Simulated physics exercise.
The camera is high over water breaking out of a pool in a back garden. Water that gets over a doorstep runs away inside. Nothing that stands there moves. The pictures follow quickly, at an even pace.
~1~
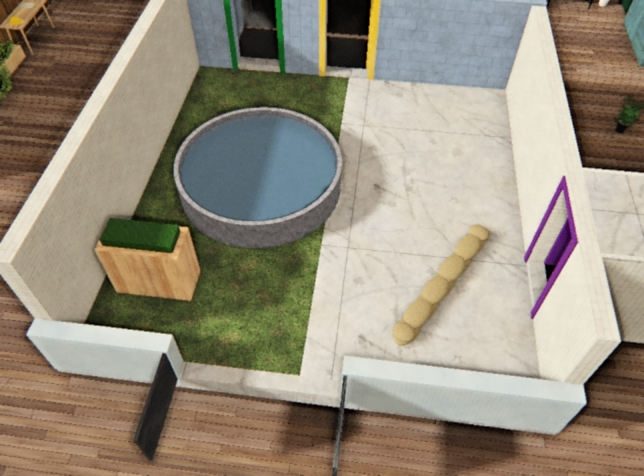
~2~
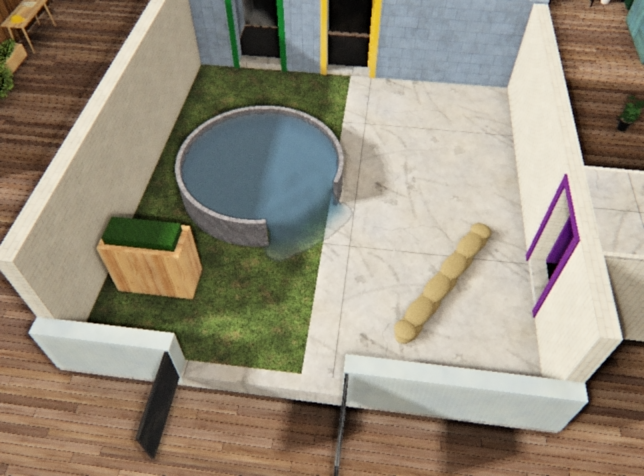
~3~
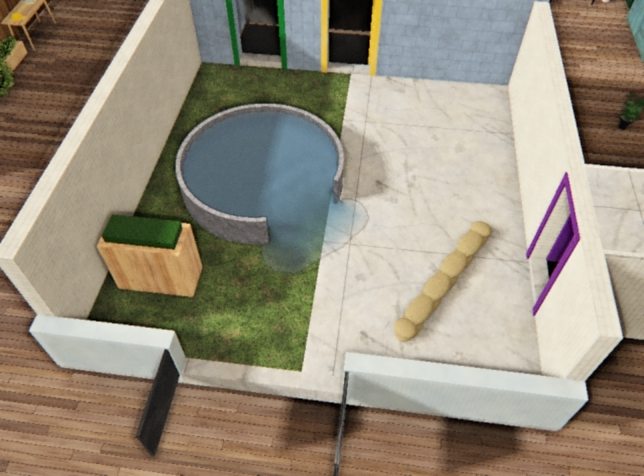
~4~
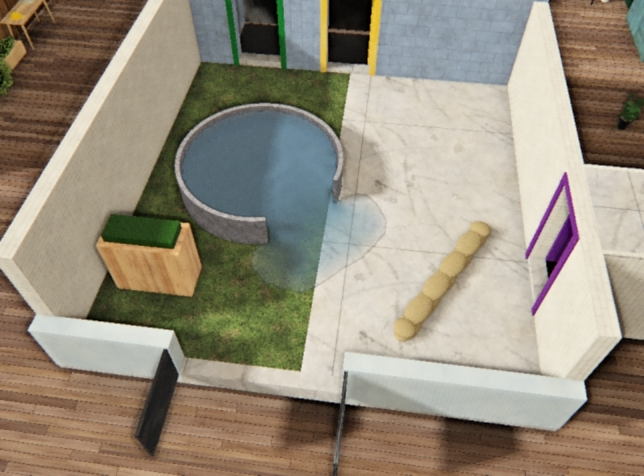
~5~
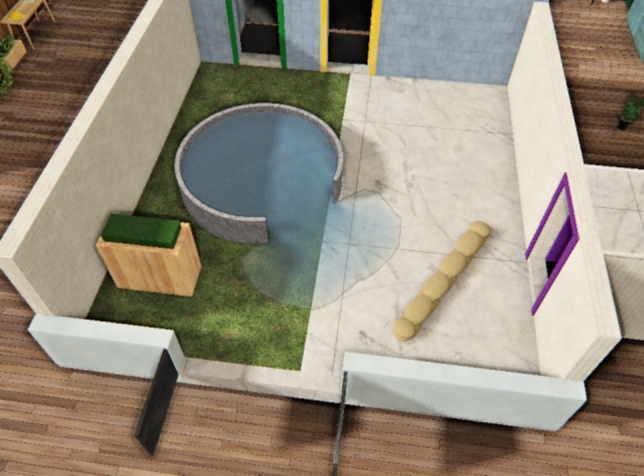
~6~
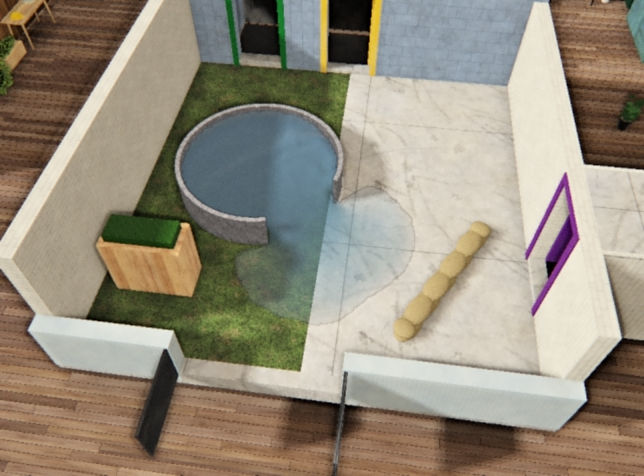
In a walled back garden, half grass and half pale marble paving, a round stone-rimmed pool sits full and still. A gap opens in its front right side and water pours out, then fans across the grass and paving in a widening, thin sheet near the row of tan, rounded shapes.
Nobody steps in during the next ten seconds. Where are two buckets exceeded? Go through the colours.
The green door admits no more than that; the yellow door admits no more than that; the purple door admits no more than that.
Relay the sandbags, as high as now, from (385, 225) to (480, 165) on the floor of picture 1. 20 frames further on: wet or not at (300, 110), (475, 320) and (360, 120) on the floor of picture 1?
In that order: Dry, wet, not flooded.
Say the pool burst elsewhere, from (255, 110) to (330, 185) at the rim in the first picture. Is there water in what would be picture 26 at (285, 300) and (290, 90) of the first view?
In turn: Dry, covered.
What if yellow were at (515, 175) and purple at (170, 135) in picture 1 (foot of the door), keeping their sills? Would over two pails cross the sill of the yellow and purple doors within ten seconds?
The yellow door stays under; the purple door is under.
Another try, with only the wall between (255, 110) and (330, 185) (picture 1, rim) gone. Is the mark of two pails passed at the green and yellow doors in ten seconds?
Then: The green door keeps below it; the yellow door goes over.
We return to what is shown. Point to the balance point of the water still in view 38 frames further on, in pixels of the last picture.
At about (345, 212).
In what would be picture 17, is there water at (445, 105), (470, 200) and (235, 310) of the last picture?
As listed: No water, wet, flooded.
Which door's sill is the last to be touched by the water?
I say the door marked green.
A moment on, water covers 20 % of the floor; the green door not reached, the yellow door not reached, the purple door not reached.
Next, water covers 30 % of the floor; the green door not reached, the yellow door not reached, the purple door not reached.
Then, water covers 45 % of the floor; the green door not reached, the yellow door not reached, the purple door wet at the sill, nothing in.
Later, water covers 65 % of the floor; the green door not reached, the yellow door not reached, the purple door wet at the sill, nothing in.
In the end, water covers 85 % of the floor; the green door wet at the sill, nothing in, the yellow door wet at the sill, nothing in, the purple door wet at the sill, nothing in.
